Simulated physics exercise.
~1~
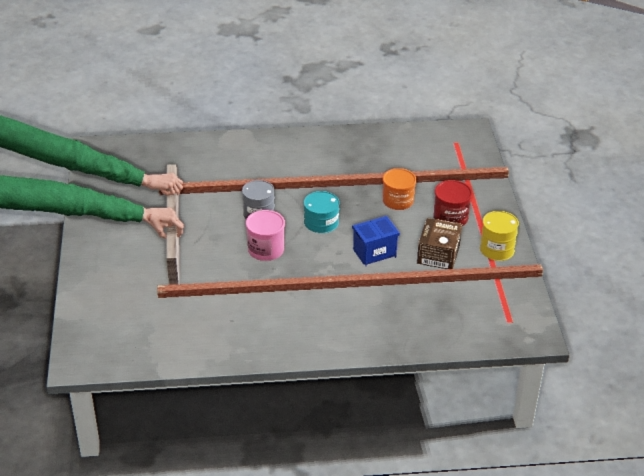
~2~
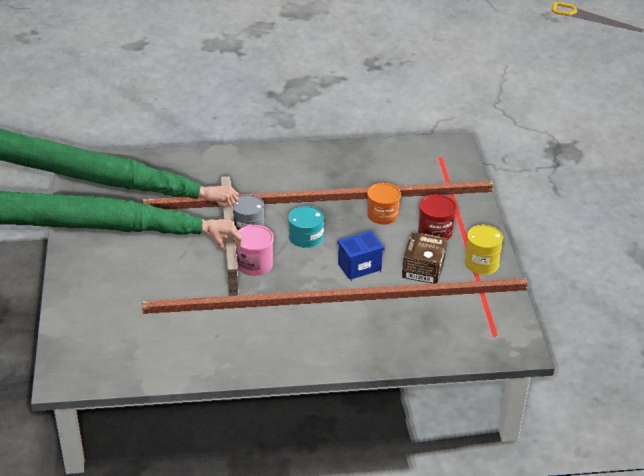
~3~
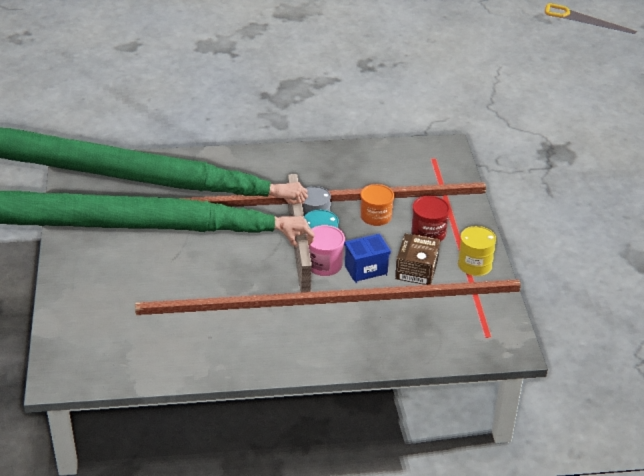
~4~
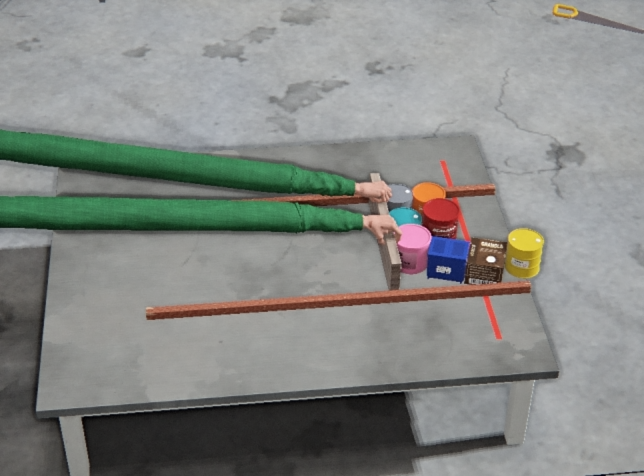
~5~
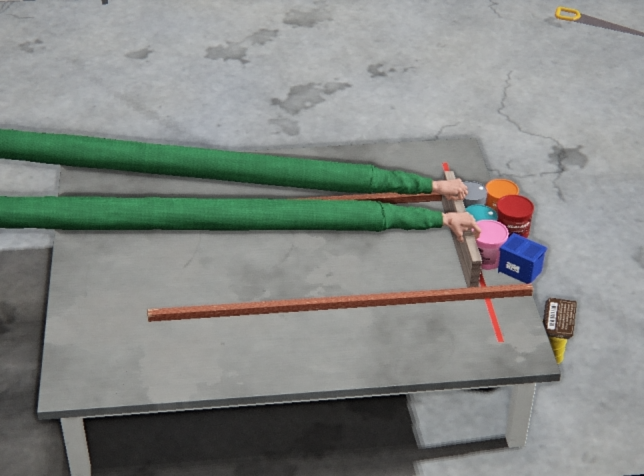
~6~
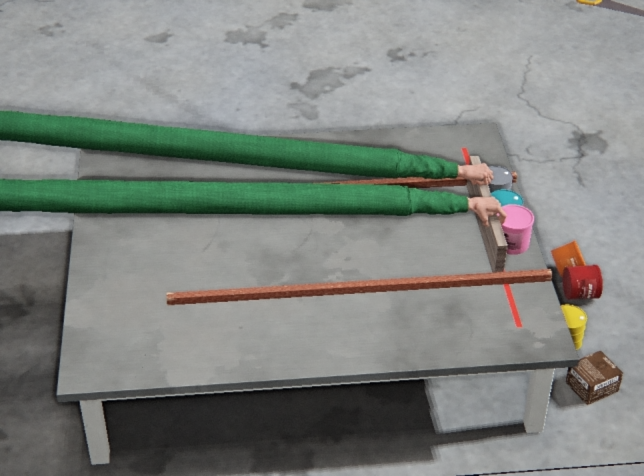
To begin with, two green-sleeved arms hold a plank upright at the left of a grey table, with colourful cans and boxes scattered between two reddish-brown rails. The hands push the plank right, reaching the grey and pink containers, then gathering the turquoise one and the blue box. The bunched group slides toward the red tape, and the yellow can is driven over the right edge. The brown box follows, then the blue box, orange can and red can go over too. The plank stops near the tape, with the pink, turquoise and grey containers still by the edge.
